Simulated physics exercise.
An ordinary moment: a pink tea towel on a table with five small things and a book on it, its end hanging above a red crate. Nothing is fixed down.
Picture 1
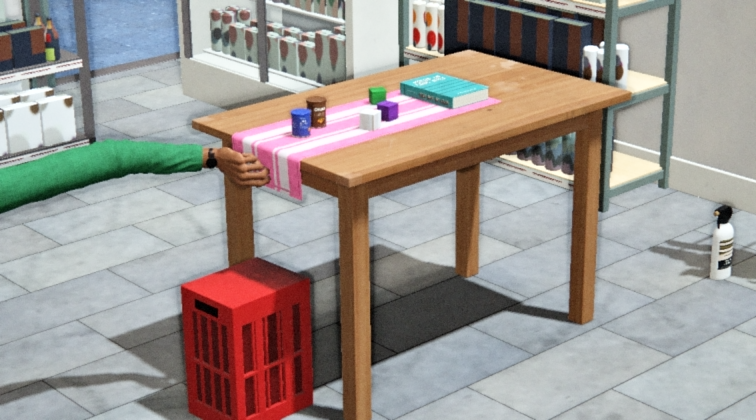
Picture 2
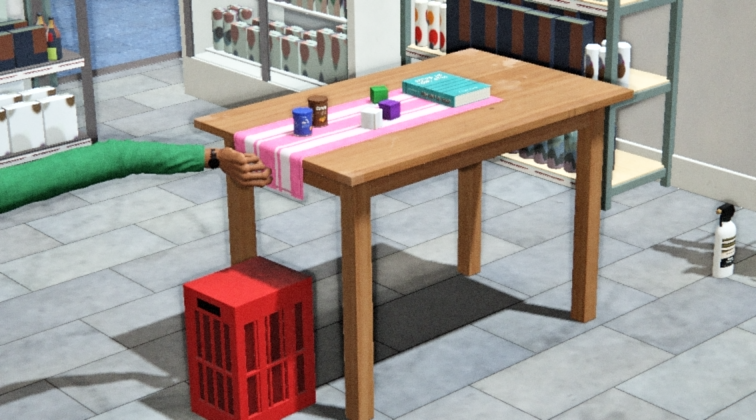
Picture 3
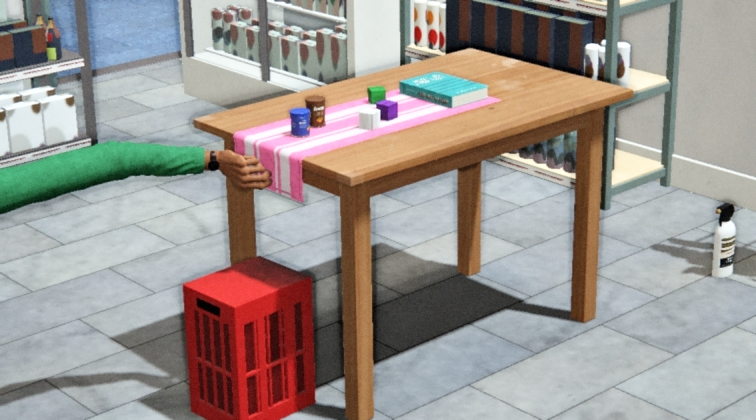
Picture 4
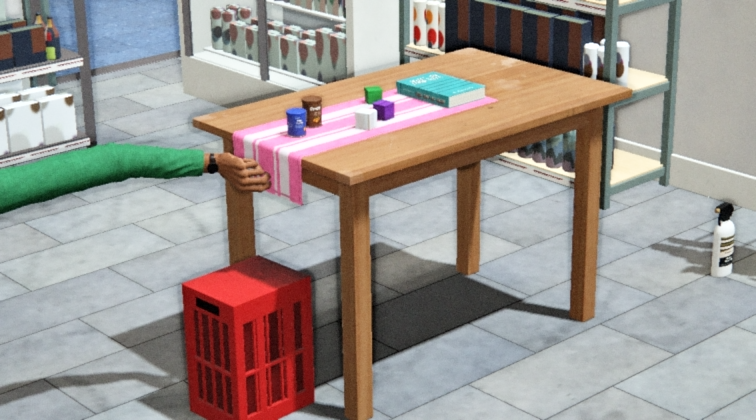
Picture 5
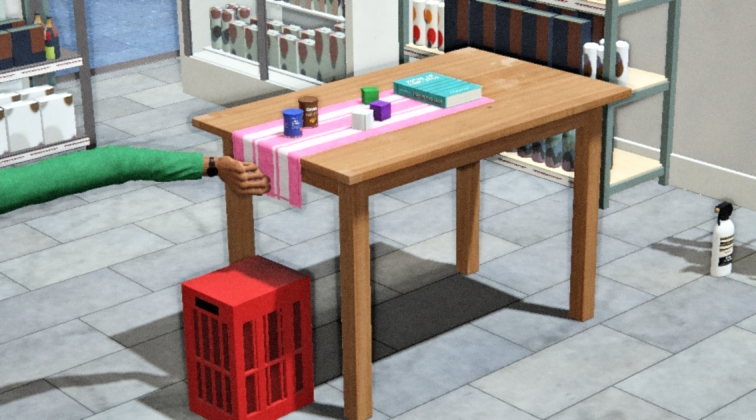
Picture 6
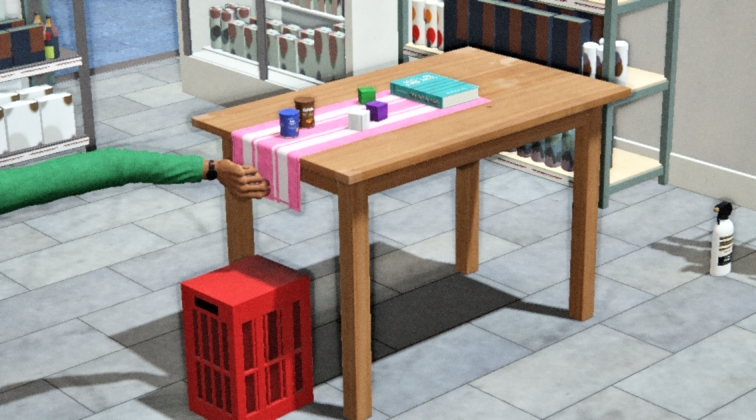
In a shop aisle, a green-sleeved hand holds the hanging end of a pink striped cloth on a wooden table, above a red crate. The hand draws the cloth slightly downward, and the two cans, three cubes and teal book shift a little to the left with it.
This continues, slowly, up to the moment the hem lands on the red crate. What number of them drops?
The count of fallen things is two.
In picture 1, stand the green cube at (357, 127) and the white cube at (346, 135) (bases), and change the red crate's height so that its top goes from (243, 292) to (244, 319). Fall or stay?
The green cube is carried off, the white cube is carried off.
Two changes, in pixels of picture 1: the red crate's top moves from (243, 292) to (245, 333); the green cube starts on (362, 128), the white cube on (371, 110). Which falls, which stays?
The green cube drops off; the white cube holds on.
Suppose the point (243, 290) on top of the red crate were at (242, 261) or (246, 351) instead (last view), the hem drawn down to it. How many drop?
Over the edge go 1 and 4.
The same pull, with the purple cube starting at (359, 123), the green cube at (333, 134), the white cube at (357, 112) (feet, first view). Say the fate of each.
The purple cube keeps its place on top, the green cube drops off, the white cube stays on.
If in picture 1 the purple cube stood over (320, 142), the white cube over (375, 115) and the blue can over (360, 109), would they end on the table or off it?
The purple cube drops off; the white cube stays on; the blue can stays on.
Soon after, hem near (267, 245); blue can gone.
Then, hem on the crate; blue can and brown can gone.
At rest, hem on the crate; blue can and brown can gone. It carries off two.
